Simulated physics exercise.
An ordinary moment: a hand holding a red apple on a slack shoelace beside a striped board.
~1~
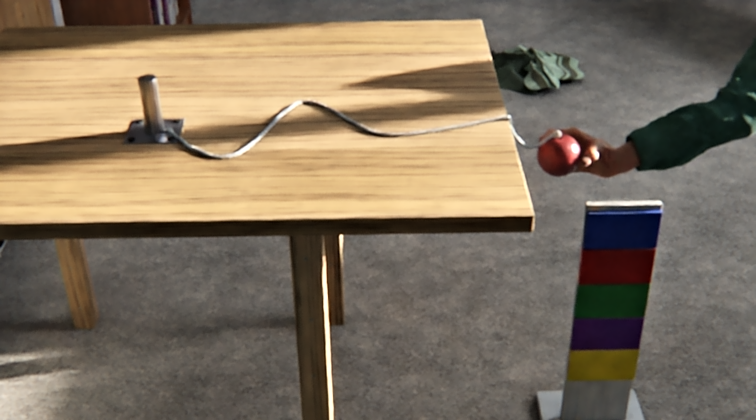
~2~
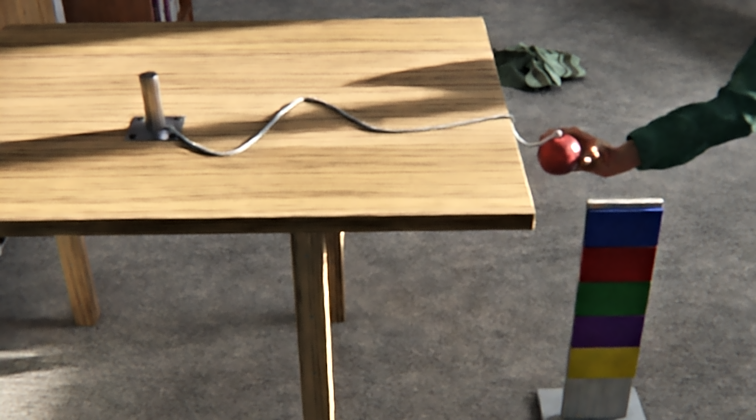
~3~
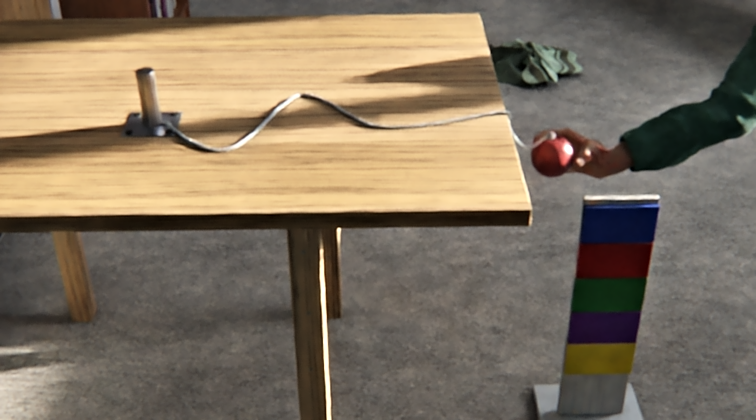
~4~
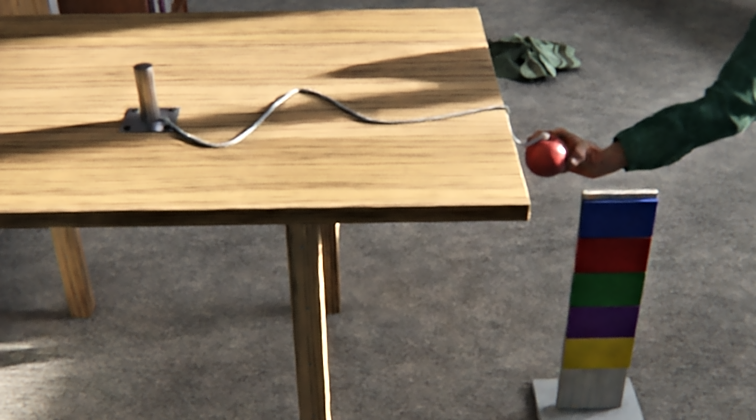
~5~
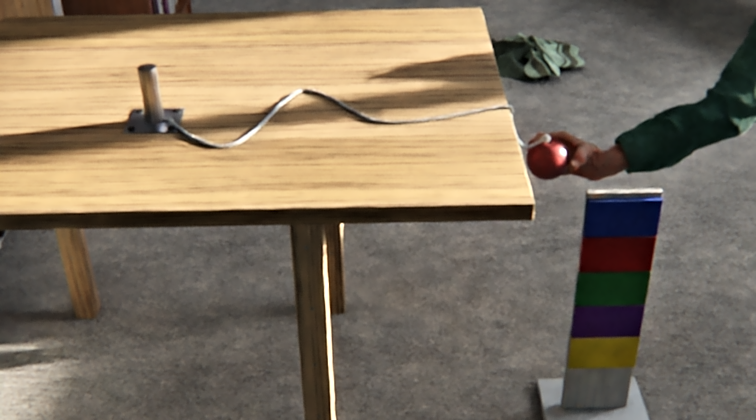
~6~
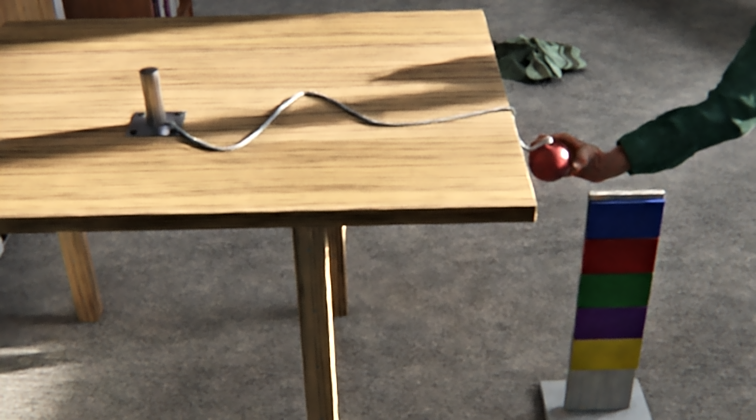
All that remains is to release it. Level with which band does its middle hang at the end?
Its middle rests at the green band.
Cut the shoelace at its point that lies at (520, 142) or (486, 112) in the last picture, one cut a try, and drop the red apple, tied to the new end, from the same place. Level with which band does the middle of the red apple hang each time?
Try by try: Red; blue.
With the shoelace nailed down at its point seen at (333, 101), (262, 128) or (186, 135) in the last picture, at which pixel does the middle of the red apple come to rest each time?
Try by try, around (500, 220), (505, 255) and (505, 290).
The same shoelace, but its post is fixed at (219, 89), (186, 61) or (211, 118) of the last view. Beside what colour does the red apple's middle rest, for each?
In that order: Purple; green; purple.
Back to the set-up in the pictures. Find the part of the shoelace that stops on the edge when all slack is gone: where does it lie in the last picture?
Near (385, 124).
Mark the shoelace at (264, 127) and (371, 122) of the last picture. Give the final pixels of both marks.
About (315, 121), and the other about (499, 118).
Early on, apple near (474, 295); level with green.
Midway, apple near (521, 308); level with green.
Finally, apple near (506, 311); level with green. The green one.
